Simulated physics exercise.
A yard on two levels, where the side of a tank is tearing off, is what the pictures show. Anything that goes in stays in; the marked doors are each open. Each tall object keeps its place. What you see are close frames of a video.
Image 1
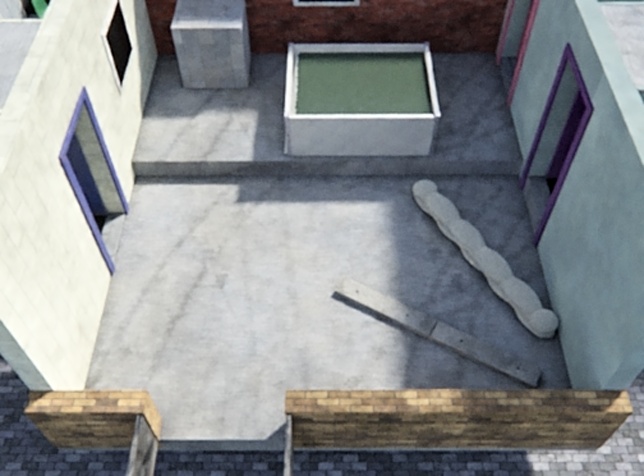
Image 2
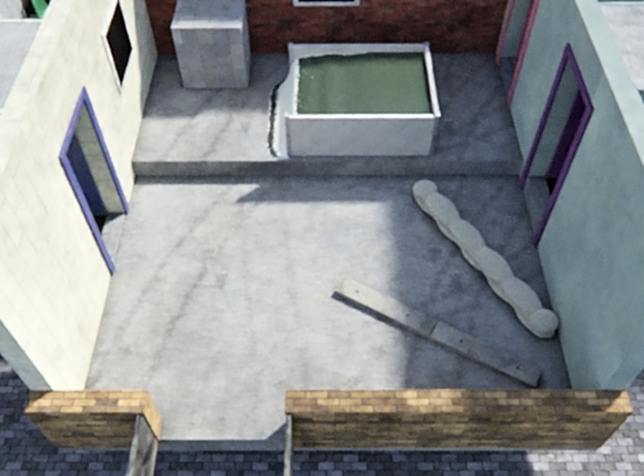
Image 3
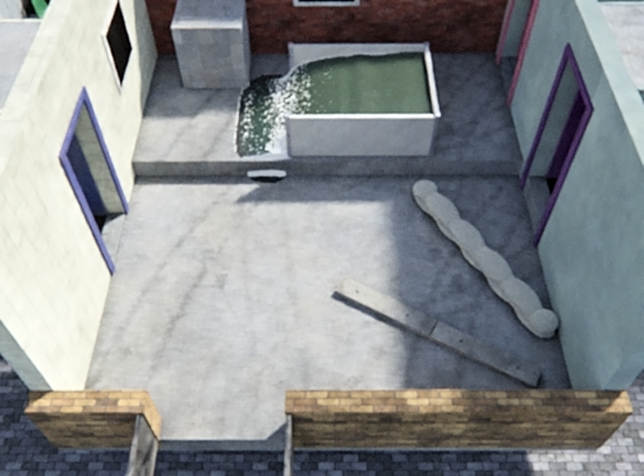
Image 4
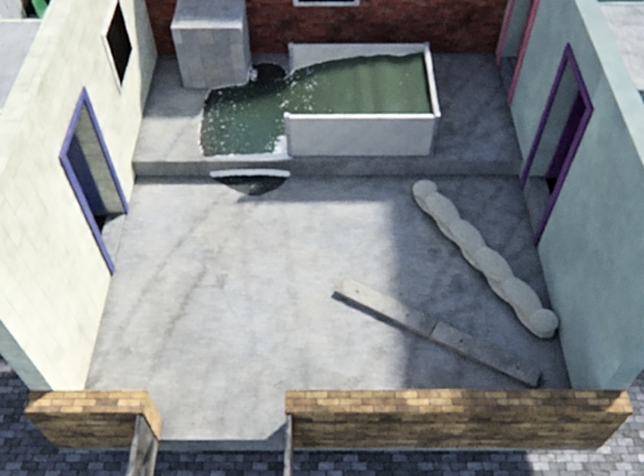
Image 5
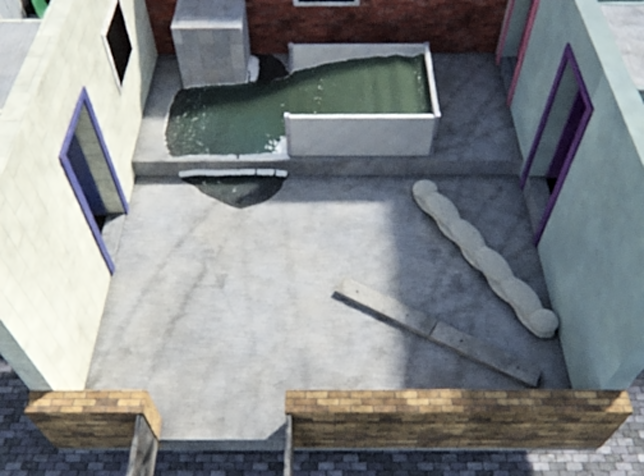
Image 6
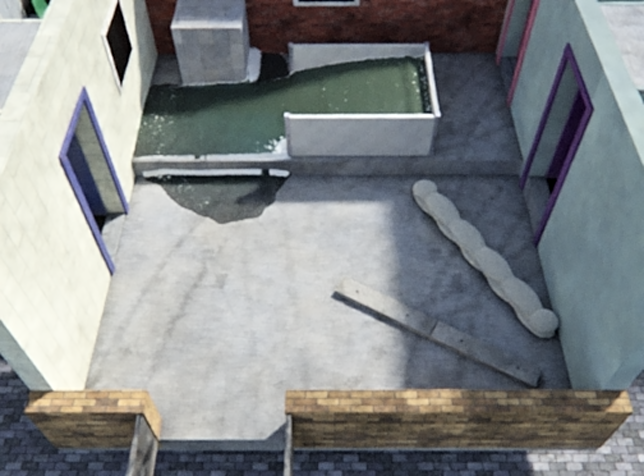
Green water burst out of the left side of a white tank on the raised level of a walled yard, spread left past a gray block, and spilled over the step onto the lower floor.
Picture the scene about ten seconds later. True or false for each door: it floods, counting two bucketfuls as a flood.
Purple door - false; blue door - true; pink door - false.
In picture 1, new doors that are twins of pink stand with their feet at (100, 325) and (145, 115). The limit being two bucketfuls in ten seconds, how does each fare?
Lab note - first stays short of the line, second crosses the line.
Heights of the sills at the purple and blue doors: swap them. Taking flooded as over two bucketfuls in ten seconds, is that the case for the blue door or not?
In that case blue stays within limit.
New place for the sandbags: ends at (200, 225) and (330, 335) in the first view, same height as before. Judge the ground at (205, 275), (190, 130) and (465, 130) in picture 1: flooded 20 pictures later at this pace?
Point one: Submerged. Point two: Submerged. Point three: Untouched.
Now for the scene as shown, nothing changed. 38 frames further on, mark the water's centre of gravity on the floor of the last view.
My pick is pixel (279, 211).
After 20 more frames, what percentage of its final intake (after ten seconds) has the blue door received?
About 65 %.
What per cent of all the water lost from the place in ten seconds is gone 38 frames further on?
That comes to 65 per cent, as I work it out.
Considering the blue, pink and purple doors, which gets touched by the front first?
Answer: The blue-painted one.
A moment on, water covers 25 % of the floor; the purple door not reached, the blue door wet at the sill, nothing in, the pink door not reached.
Next, water covers 30 % of the floor; the purple door not reached, the blue door under two buckets in, the pink door not reached.
Then, water covers 50 % of the floor; the purple door not reached, the blue door over two buckets in, the pink door wet at the sill, nothing in.
Later, water covers 75 % of the floor; the purple door wet at the sill, nothing in, the blue door over two buckets in, the pink door wet at the sill, nothing in.
In the end, water covers 90 % of the floor; the purple door wet at the sill, nothing in, the blue door far over two buckets in, the pink door wet at the sill, nothing in.
